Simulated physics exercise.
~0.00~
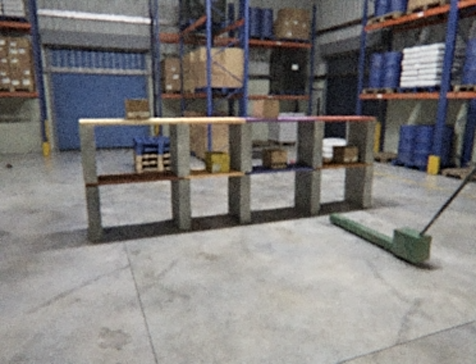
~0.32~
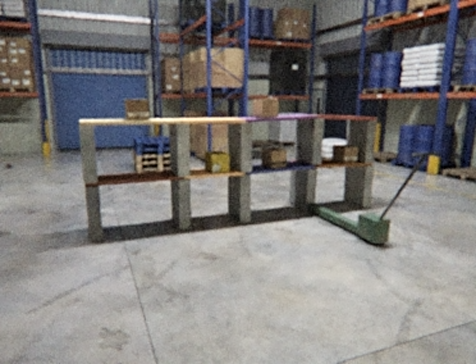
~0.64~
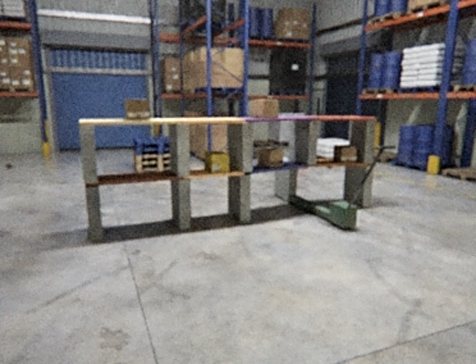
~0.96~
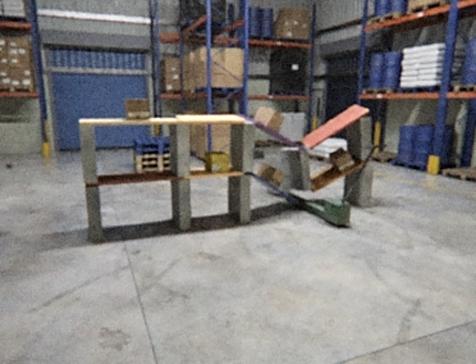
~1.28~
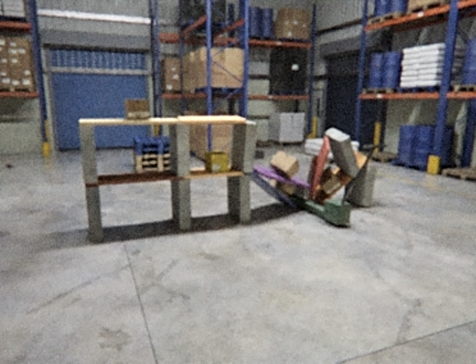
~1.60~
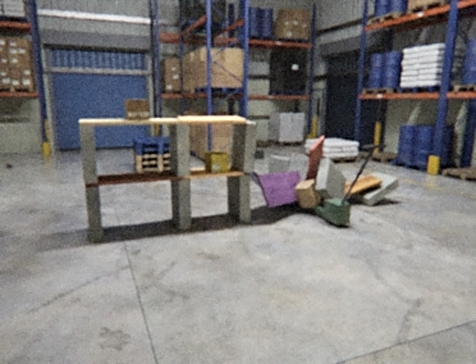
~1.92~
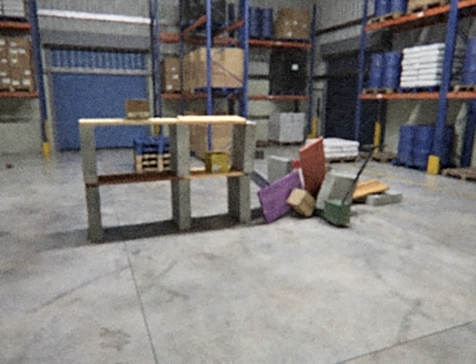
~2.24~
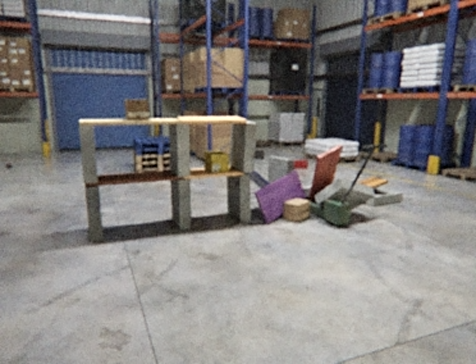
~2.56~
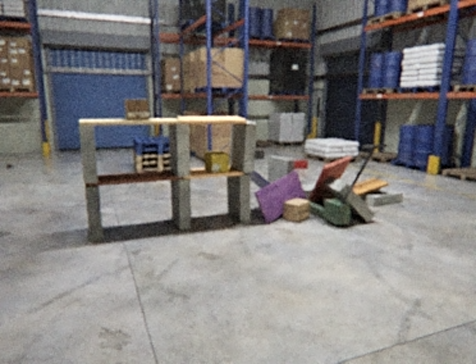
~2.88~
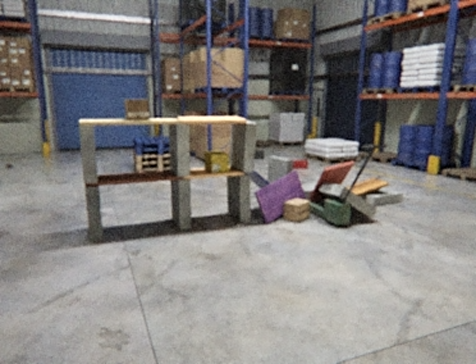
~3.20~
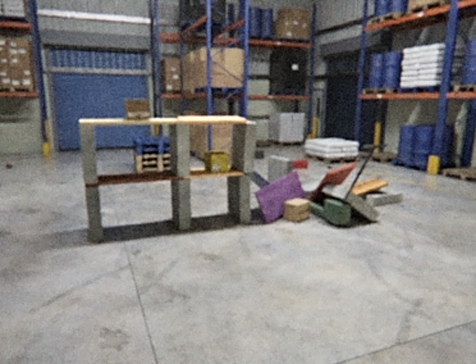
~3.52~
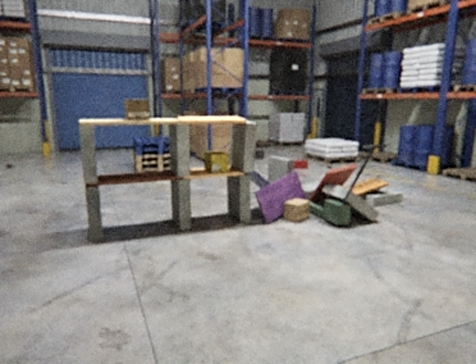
In a warehouse, a green jack slides under makeshift shelves and the right half collapses.
